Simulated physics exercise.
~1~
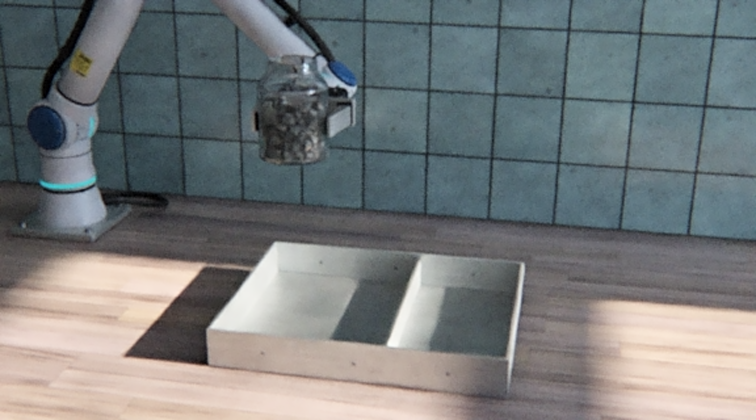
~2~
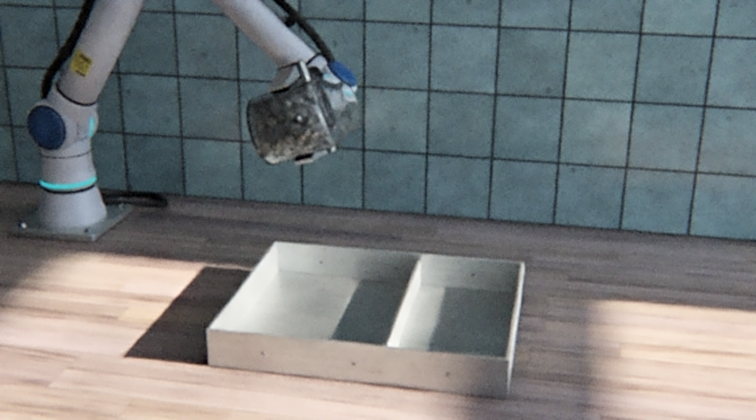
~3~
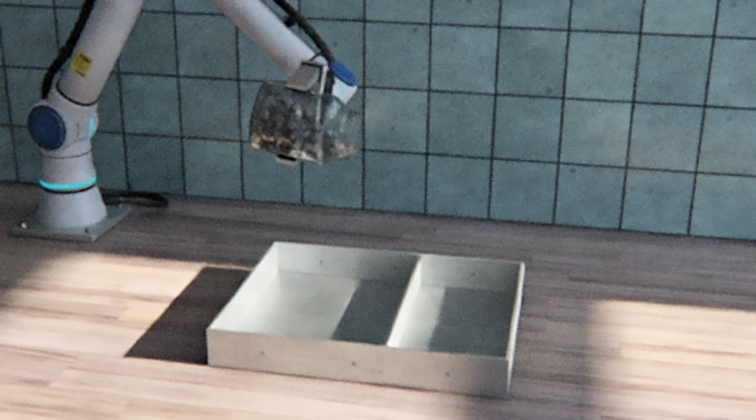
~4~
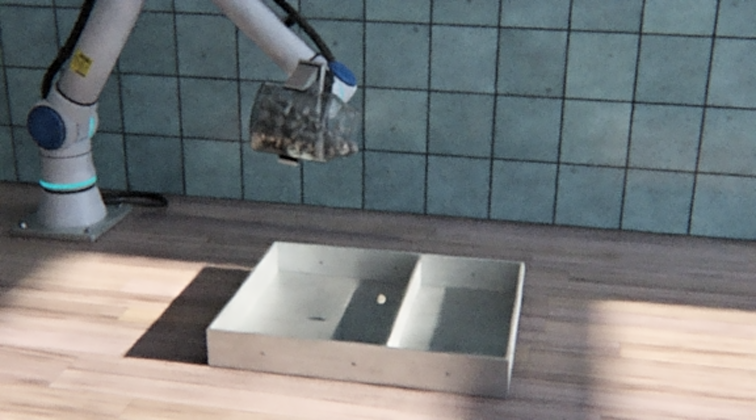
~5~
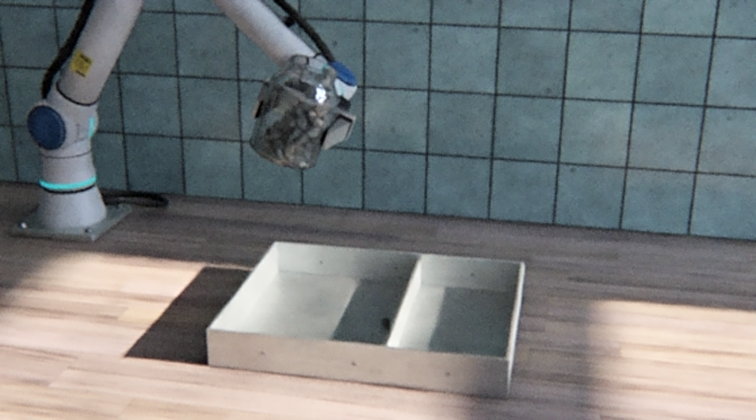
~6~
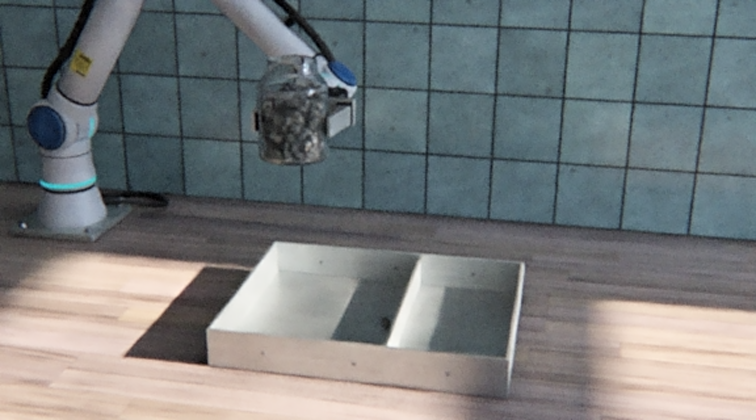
Above a divided tray, a robot arm tips a pebble-filled jar, drops very few, and rights it.
